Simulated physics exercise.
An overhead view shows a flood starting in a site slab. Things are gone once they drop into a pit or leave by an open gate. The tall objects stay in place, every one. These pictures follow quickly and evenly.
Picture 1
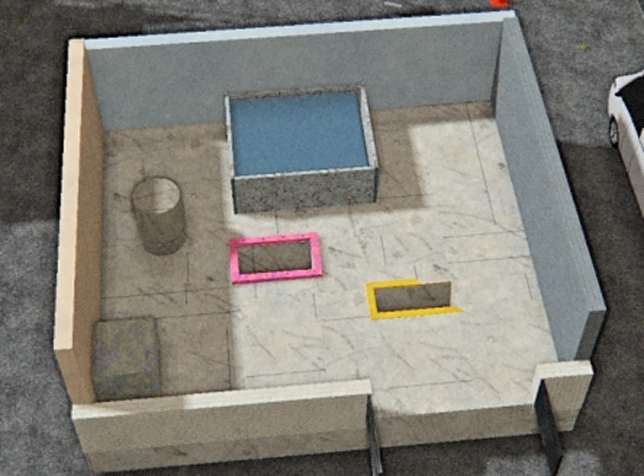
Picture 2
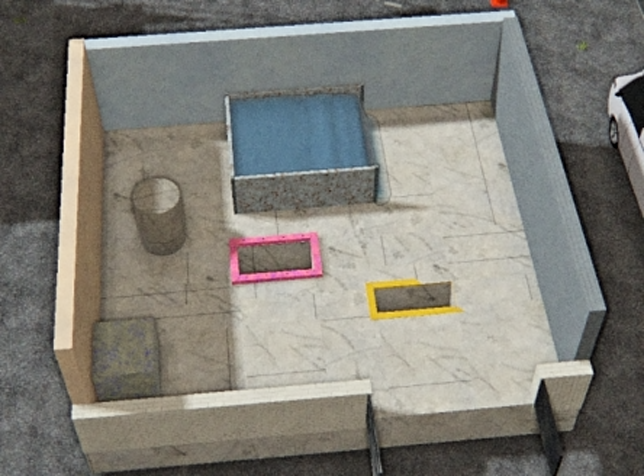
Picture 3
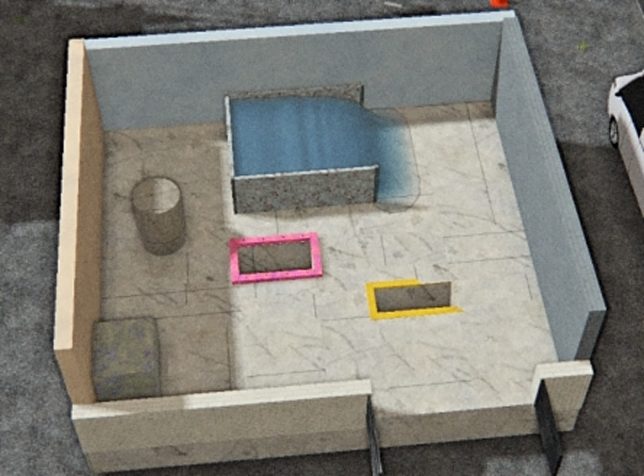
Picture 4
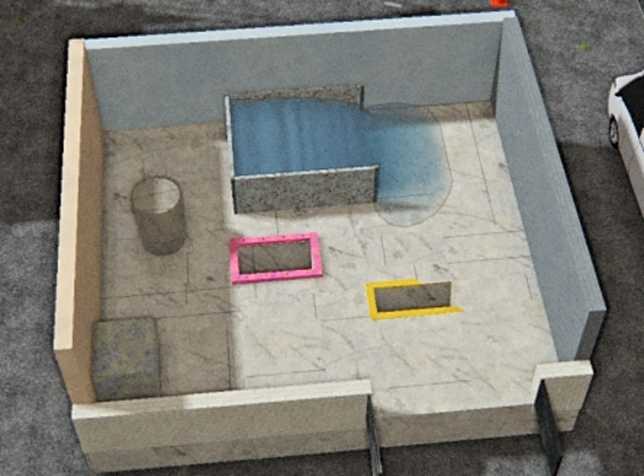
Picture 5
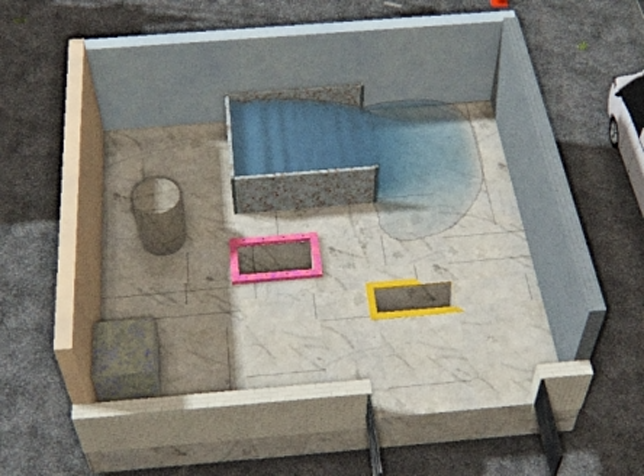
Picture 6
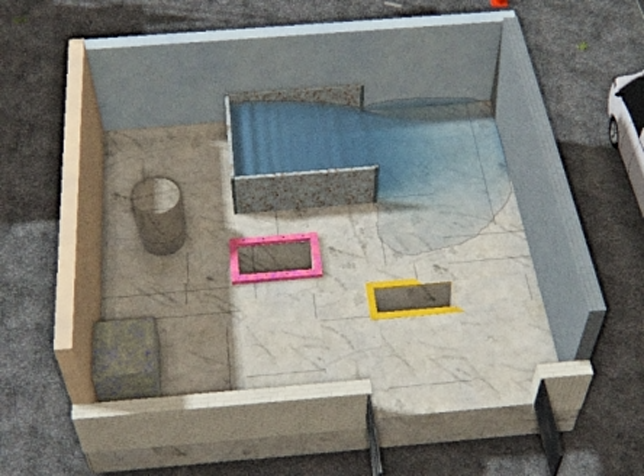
Blue water pours from the tank's open right side and spreads across the pale floor.
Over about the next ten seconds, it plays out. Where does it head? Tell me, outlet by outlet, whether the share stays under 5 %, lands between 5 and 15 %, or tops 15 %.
Outlet by outlet: The gate tops 15 %, the pink pit stays under 5 %, the yellow pit tops 15 %.
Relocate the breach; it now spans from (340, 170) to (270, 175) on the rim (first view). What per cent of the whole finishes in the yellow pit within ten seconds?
The yellow pit takes 20 per cent.
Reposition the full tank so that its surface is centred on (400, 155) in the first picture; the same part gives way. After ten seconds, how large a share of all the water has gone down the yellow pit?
Yellow: 6 %.
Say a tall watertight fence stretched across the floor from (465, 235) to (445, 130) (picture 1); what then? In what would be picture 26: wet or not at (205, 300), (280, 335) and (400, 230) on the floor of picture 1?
In the order you listed them: Unsoaked, soaked, soaked.
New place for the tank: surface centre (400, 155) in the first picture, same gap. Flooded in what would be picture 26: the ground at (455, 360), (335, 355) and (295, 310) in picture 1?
Spot one wetted, spot two unwetted, spot three unwetted.
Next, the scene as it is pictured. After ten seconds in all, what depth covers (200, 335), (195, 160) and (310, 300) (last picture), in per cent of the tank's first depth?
The three come to near 2, 0 and 0 per cent respectively.
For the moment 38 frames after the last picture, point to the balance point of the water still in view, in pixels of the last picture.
Point: (377, 207).
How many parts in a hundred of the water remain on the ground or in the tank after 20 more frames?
Some 90 parts in a hundred have not run off.
A moment on, water covers 25 % of the floor; the gate 0 %, the pink pit 0 %, the yellow pit 0 %.
Next, water covers 30 % of the floor; the gate 0 %, the pink pit 0 %, the yellow pit 0 %.
Then, water covers 40 % of the floor; the gate 6 %, the pink pit 0 %, the yellow pit 4 %.
Later, water covers 55 % of the floor; the gate 24 %, the pink pit 0 %, the yellow pit 16 %.
In the end, water covers 65 % of the floor; the gate 35 %, the pink pit 0 %, the yellow pit 23 %.
